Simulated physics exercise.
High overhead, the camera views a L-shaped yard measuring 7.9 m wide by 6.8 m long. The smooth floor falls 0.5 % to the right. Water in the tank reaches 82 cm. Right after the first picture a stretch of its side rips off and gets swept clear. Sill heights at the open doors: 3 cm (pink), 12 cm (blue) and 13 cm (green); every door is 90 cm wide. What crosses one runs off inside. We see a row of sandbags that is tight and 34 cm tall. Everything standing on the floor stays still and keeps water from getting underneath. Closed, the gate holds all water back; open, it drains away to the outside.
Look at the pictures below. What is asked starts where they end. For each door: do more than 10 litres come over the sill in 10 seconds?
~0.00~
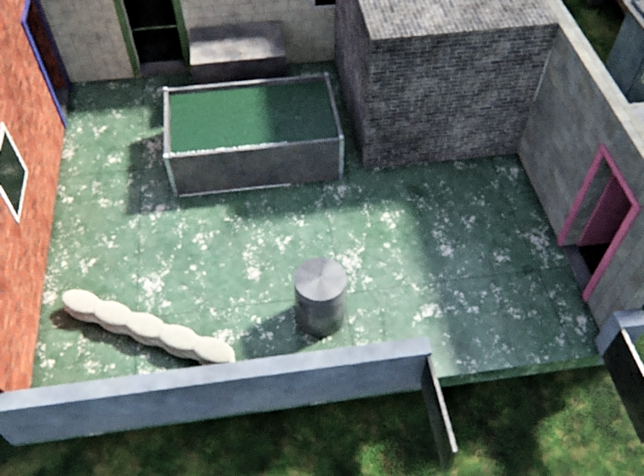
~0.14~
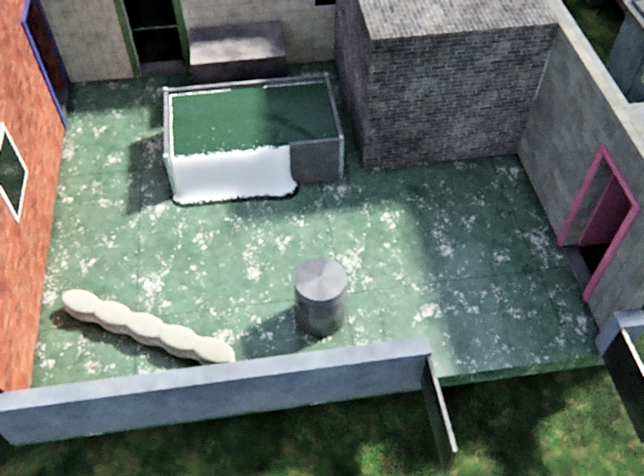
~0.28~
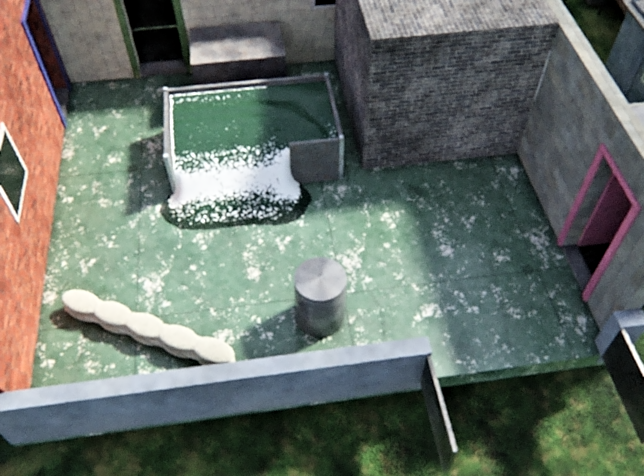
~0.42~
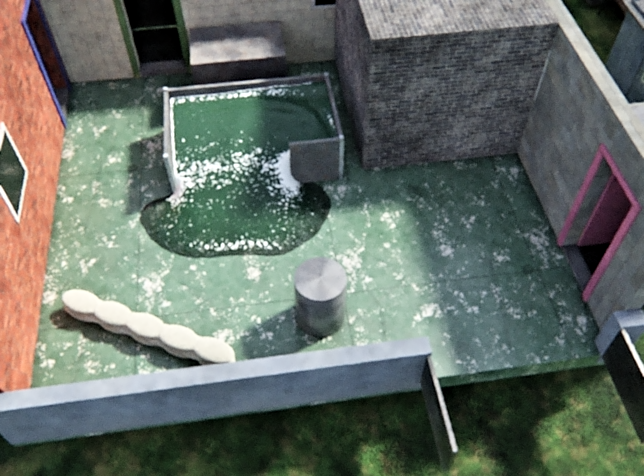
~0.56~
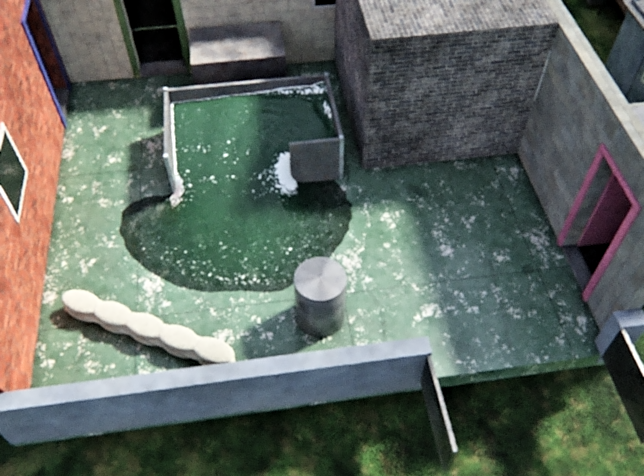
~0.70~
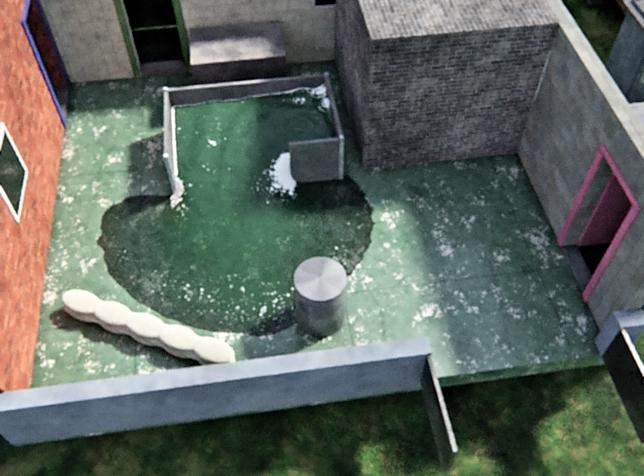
In order: The pink door lets too much in; the blue door holds it back enough; the green door holds it back enough.
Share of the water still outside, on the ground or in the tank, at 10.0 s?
Roughly 78 percent.
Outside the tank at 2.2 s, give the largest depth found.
Up to near 42 cm.
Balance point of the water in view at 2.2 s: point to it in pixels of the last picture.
I'd put it close to (243, 242).
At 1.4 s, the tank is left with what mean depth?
Roughly 41 cm on average.
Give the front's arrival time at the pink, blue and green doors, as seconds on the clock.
Times - pink 3.0 s, blue 3.8 s, green 4.5 s.
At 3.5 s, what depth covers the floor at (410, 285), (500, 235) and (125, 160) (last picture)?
Depth readings in turn - 7, 4, 2 cm.
After 1.4 s water covers 35 % of the floor and is deepest (52 cm) near (276, 382); pink door not reached, blue door not reached, green door not reached.
After 2.2 s water covers 45 % of the floor and is deepest (42 cm) near (276, 382); pink door not reached, blue door not reached, green door not reached.
After 3.5 s water covers 65 % of the floor and is deepest (28 cm) near (274, 370); pink door 15 cm at the sill, 31 L in, blue door not reached, green door not reached.
After 6.0 s water covers 85 % of the floor and is deepest (18 cm) near (181, 358); pink door 14 cm at the sill, 239 L in, blue door 4 cm at the sill, 0 L in, green door 8 cm at the sill, 0 L in.
After 10.0 s water covers 95 % of the floor and is deepest (12 cm) near (138, 93); pink door 9 cm at the sill, 365 L in, blue door 10 cm at the sill, 0 L in, green door 11 cm at the sill, 0 L in.
